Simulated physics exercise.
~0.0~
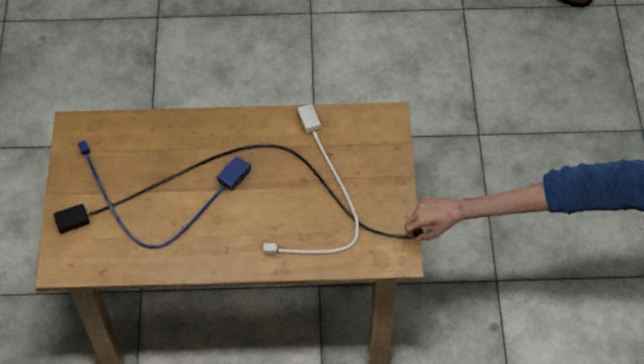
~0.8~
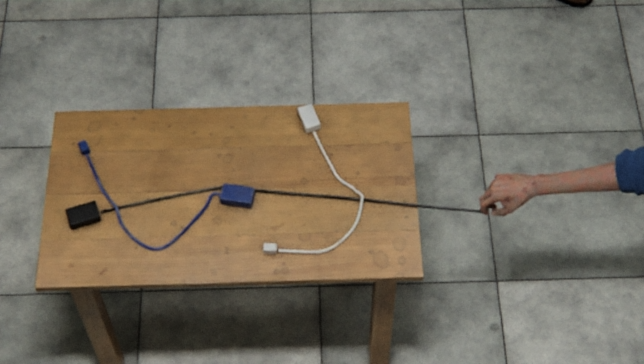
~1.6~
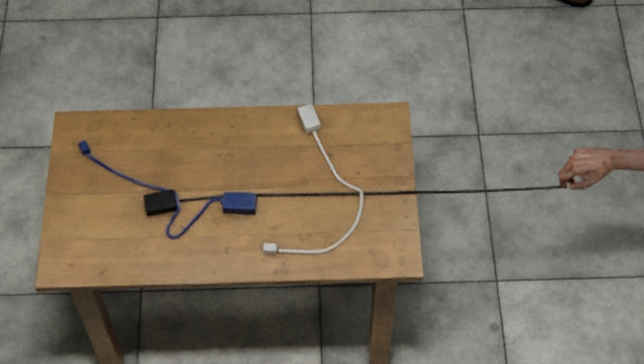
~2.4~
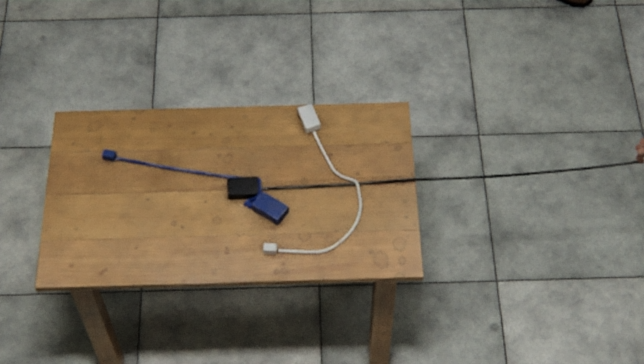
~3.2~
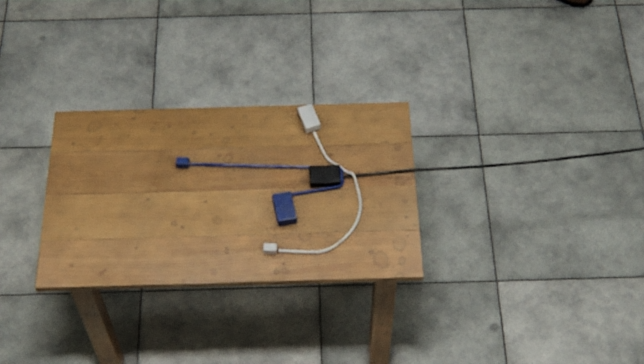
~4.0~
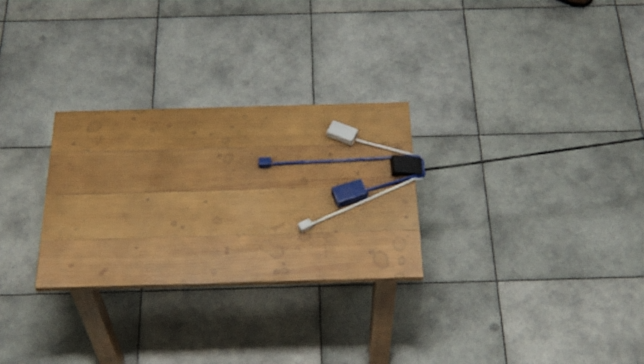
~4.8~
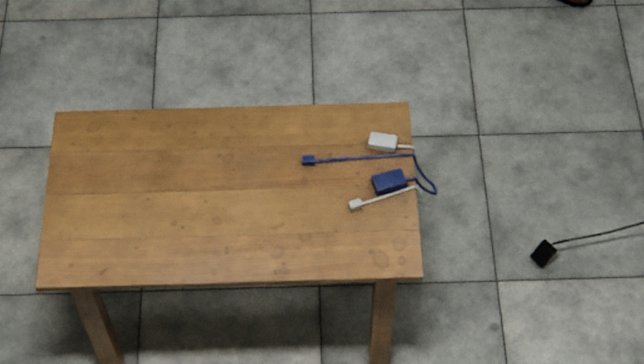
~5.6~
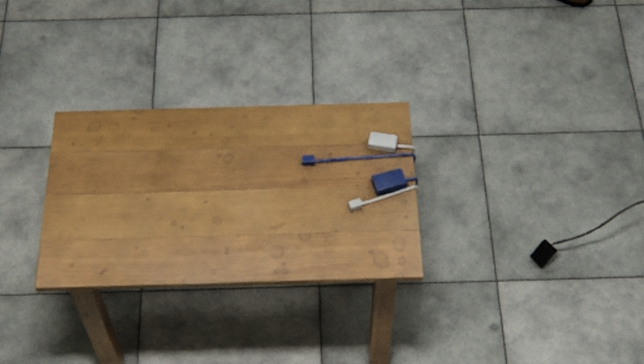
A black lead lies beneath a blue cable and a white cable on a wooden table over grey floor tiles, seen from above by a still camera. A hand in a blue sleeve grips its right end and pulls it rightward and slightly away. The black charger slides from the left, bunching the blue cable and shifting the blue charger. Near the right edge, it catches the white cable too and drags both along. The black charger drops to the floor at right, while the blue and white cables stay bunched at the table's right edge.
